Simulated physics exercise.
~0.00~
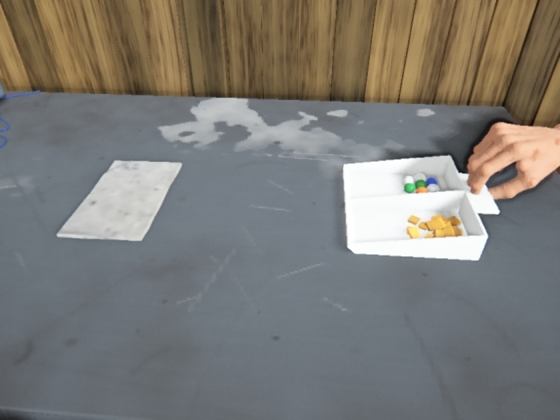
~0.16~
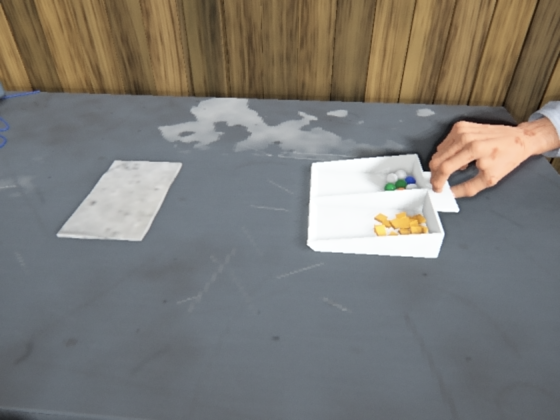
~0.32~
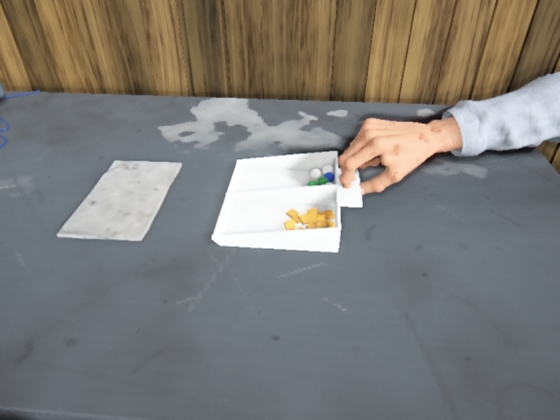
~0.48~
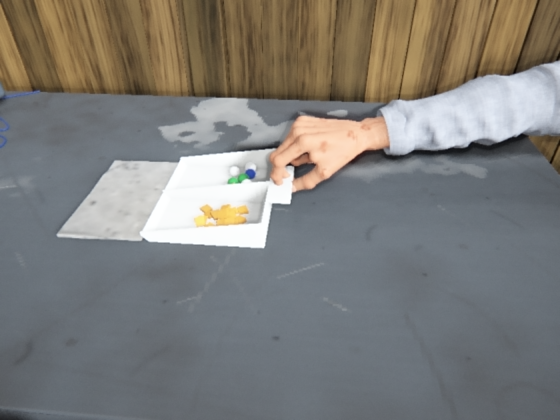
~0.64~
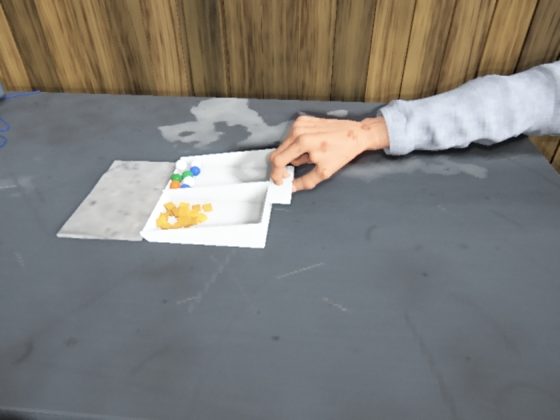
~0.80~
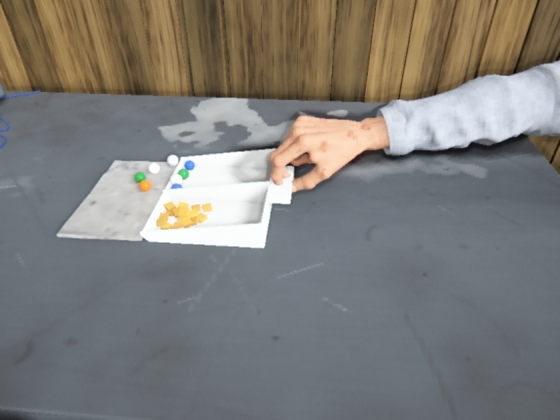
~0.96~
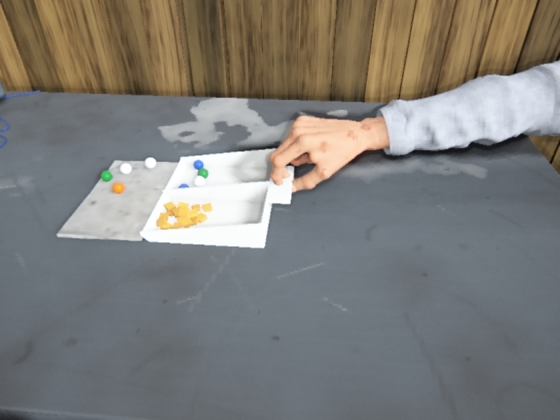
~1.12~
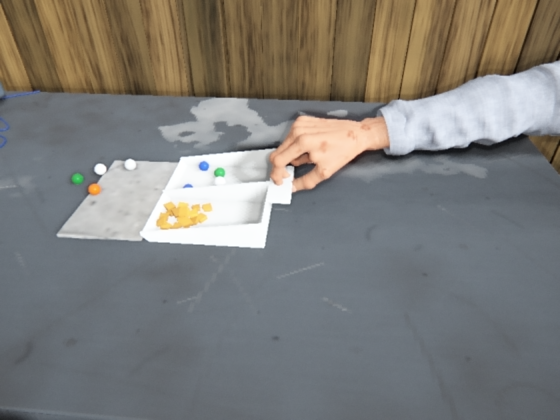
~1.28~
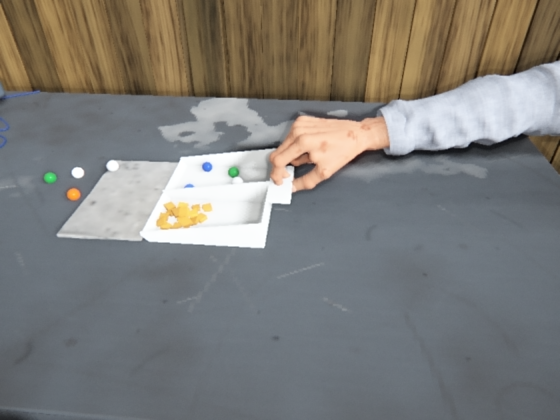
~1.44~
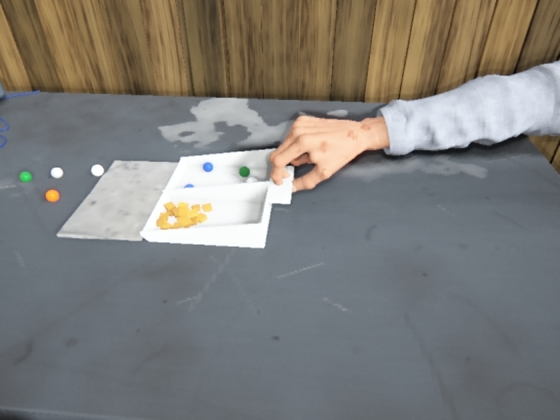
A hand in a pale grey sleeve slides a shallow white tray leftward across a scuffed dark table, seen from above and in front, with a wooden plank wall behind. The tray has two compartments, with coloured balls in the back one and small orange-yellow pieces in the front one. A flat grey slab lies to the left. The tray reaches the slab and stops abruptly, and both lots shift forward. Several balls spill over the left rim, roll across the slab and end up beyond it, while the rest of the balls and the orange-yellow pieces stay inside.
